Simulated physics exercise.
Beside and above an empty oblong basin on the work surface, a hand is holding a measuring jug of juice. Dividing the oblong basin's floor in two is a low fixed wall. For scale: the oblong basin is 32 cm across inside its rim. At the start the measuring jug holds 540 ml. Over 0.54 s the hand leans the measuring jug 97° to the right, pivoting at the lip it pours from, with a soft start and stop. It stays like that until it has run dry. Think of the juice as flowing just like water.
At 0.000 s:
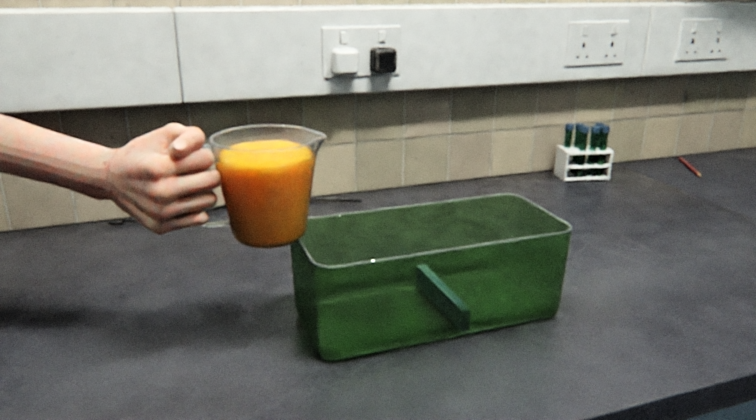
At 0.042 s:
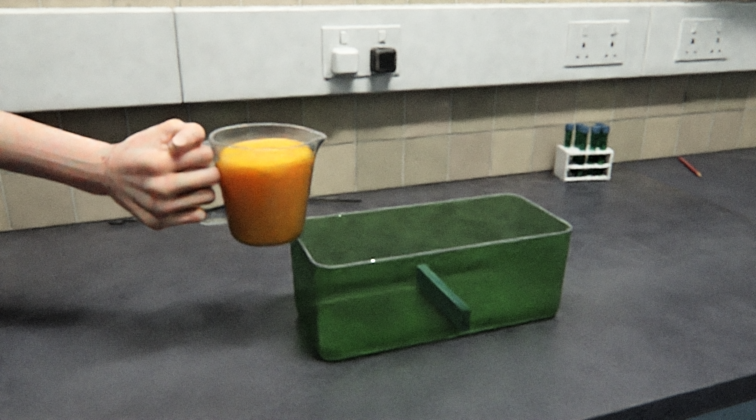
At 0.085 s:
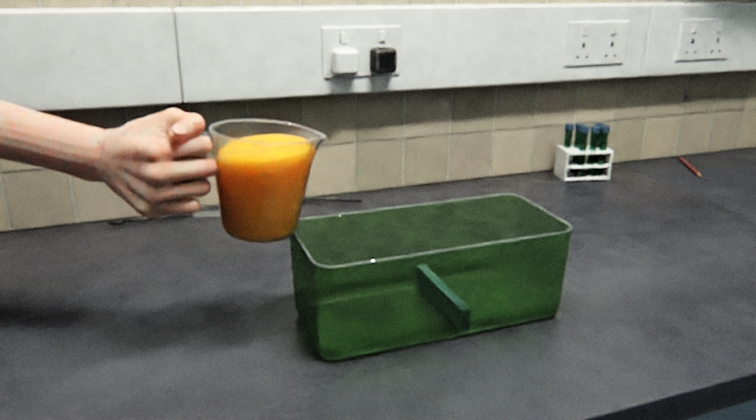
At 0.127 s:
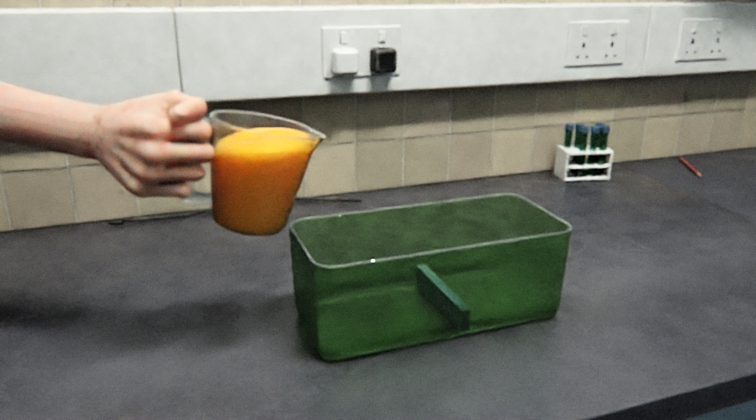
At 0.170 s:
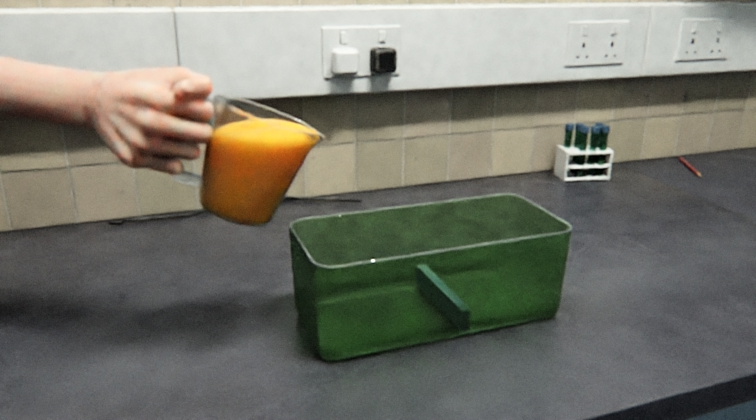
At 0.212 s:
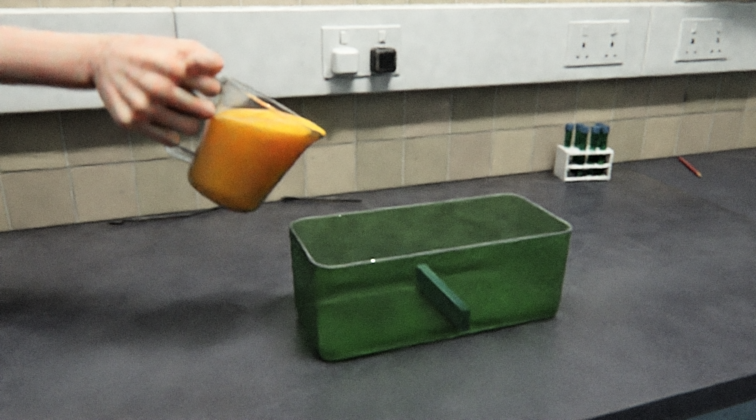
A hand holding a glass measuring jug of orange juice beside an empty green basin, gradually tilting the jug to the right.
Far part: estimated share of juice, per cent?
16 per cent.
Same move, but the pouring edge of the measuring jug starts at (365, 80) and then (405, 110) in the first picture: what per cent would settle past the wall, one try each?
About 65 %, then about 70 %.
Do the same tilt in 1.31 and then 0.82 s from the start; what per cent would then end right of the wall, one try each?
15 and 15 %.
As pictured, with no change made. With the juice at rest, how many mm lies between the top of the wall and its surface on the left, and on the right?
Near 12 mm for the left and near 24 mm for the right.
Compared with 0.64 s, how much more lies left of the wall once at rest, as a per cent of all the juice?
Near 24 percent, more or less.
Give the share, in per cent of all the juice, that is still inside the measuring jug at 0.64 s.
Close to 14 in a hundred.
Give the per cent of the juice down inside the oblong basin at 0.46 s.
Around 4 percent.
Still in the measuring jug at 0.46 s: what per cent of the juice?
Close to 62 percent of the liquid remains at that time.
By 0.46 s the tilt is 92° and 62 per cent is still to pour, 4 is left of the wall and 0 right of it.
By 0.64 s the tilt is 97° and 13 per cent is still to pour, 52 is left of the wall and 1 right of it.
By 0.83 s the tilt is 97° and 2 per cent is still to pour, 78 is left of the wall and 5 right of it.
By 1.04 s the tilt is 97° and 0 per cent is still to pour, 83 is left of the wall and 8 right of it.
At rest 76 per cent lies left of the wall, 16 right of it and 8 outside.
